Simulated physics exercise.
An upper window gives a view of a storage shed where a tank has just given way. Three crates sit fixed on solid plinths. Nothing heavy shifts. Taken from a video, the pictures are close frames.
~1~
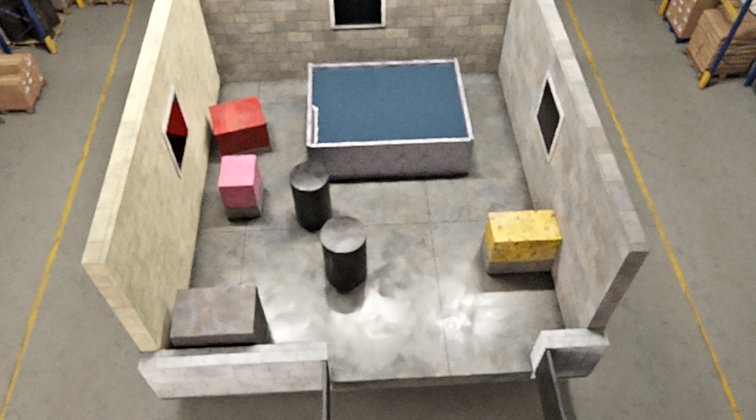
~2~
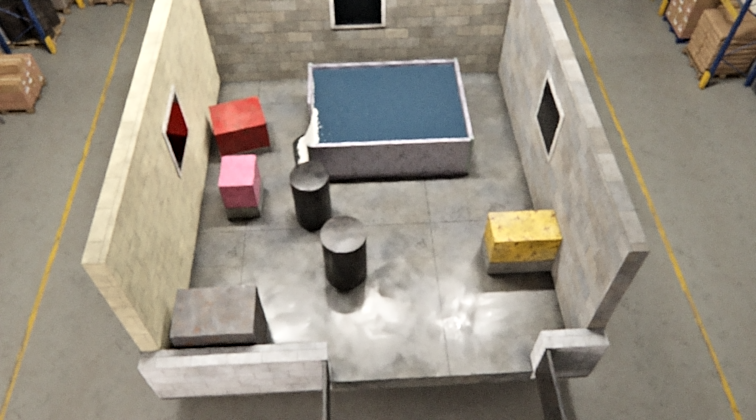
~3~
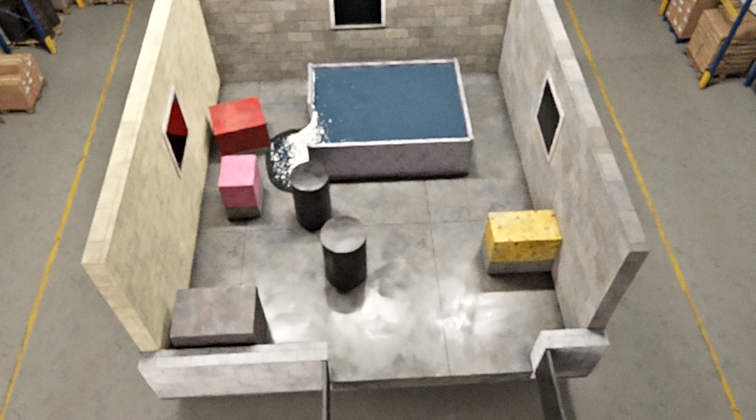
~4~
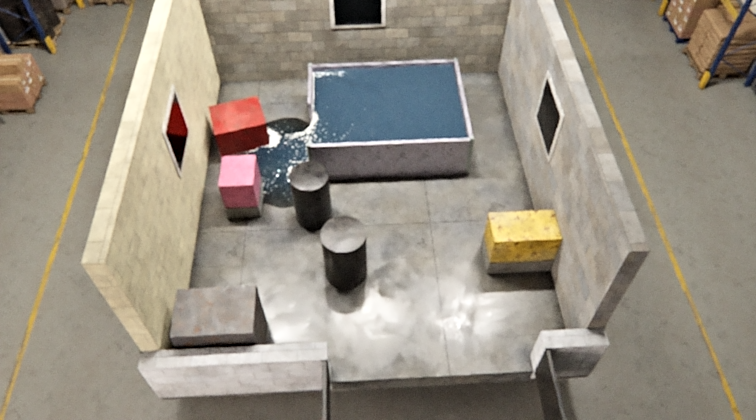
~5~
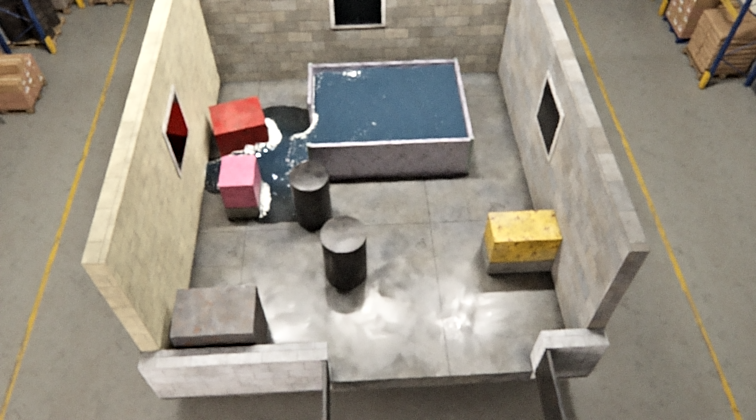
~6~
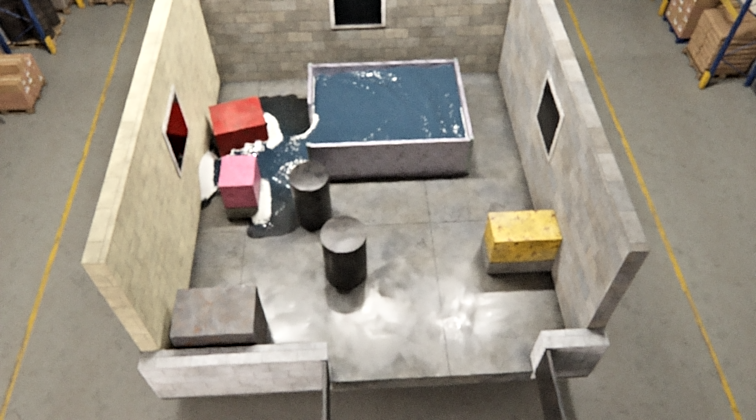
Water burst from the left side of a big raised tank in a walled room, splashed white onto the floor, then spread left around the red and pink blocks and past a black cylinder.
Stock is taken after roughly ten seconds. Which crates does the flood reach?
The pink crate will not stay dry. The yellow crate will come through untouched. The red crate will not stay dry.
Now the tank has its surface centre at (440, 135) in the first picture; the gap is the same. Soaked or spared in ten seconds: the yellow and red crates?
I reckon the yellow one is unharmed, while the red one is overrun.
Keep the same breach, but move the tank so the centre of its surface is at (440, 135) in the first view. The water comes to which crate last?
My pick is the crate marked yellow.
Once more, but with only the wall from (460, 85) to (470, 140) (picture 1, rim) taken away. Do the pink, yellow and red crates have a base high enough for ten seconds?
In that case the pink crate is never flooded, the yellow crate is flooded and the red crate is flooded.
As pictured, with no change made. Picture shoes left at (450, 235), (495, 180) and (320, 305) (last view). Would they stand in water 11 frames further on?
Going through them one by one, the first is spared, the second spared and the third waterlogged.
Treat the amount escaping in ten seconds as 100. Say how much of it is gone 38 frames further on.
It comes to around 45 per cent.
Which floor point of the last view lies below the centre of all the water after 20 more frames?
It is near (329, 167).
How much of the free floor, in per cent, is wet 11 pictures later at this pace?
Near 45 in a hundred.
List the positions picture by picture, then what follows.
In the first picture, the tank at (387, 104) is whole and still.
In the second picture, the front is at a hidden place, out from the gap at (314, 148).
In the third picture, water pours out at (314, 148) and has run to (274, 142).
In the fourth picture, water pours out at (314, 149) and has run to a hidden place.
In the fifth picture, the front is at (206, 182), out from the gap at (314, 149).
In the sixth picture, water pours out at (314, 148) and has run to (202, 204).
A moment on, water covers 30 % of the floor; the pink crate water round its plinth, the yellow crate not reached, the red crate water round its plinth.
Next, water covers 45 % of the floor; the pink crate water round its plinth, the yellow crate not reached, the red crate water round its plinth.
Then, water covers 60 % of the floor; the pink crate water round its plinth, the yellow crate not reached, the red crate water round its plinth.
Later, water covers 90 % of the floor; the pink crate water round its plinth, the yellow crate water round its plinth, the red crate water round its plinth.
In the end, water covers 100 % of the floor; the pink crate was topped, the yellow crate stayed above the water, the red crate was topped.
